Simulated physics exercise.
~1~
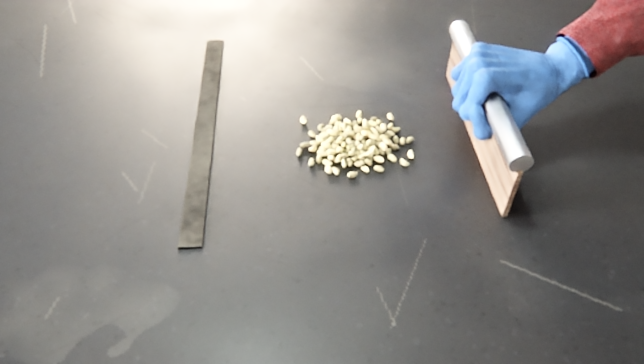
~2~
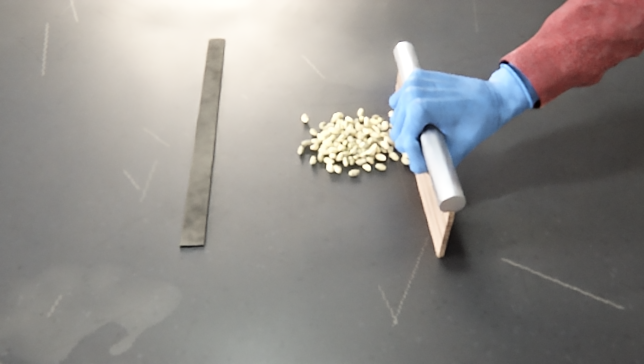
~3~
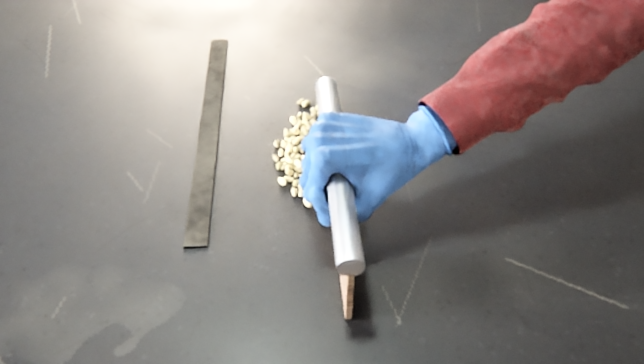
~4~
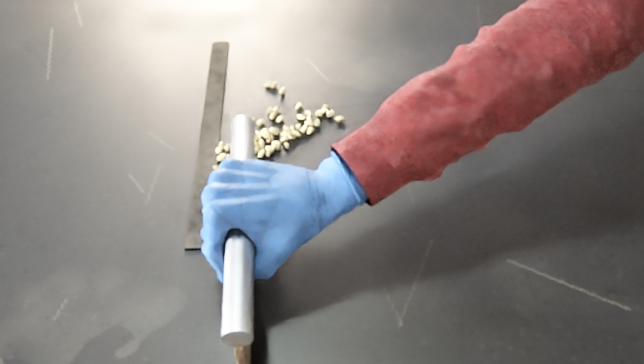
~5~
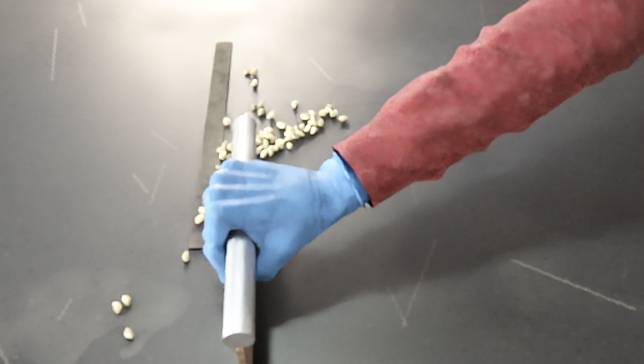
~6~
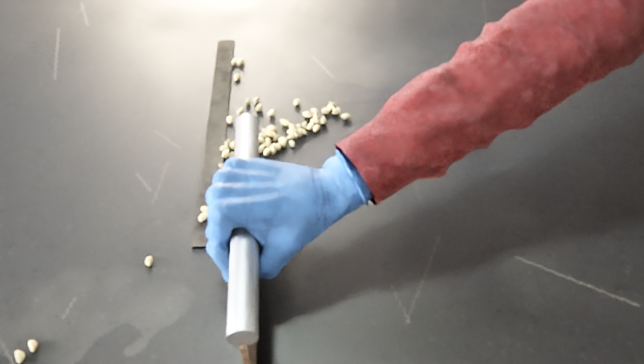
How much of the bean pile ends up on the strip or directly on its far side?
Only a small share, if any, ends up there. Many beans stay on the scraper's side of the strip, and the few seen rolling away to the left end up out past its lower end.
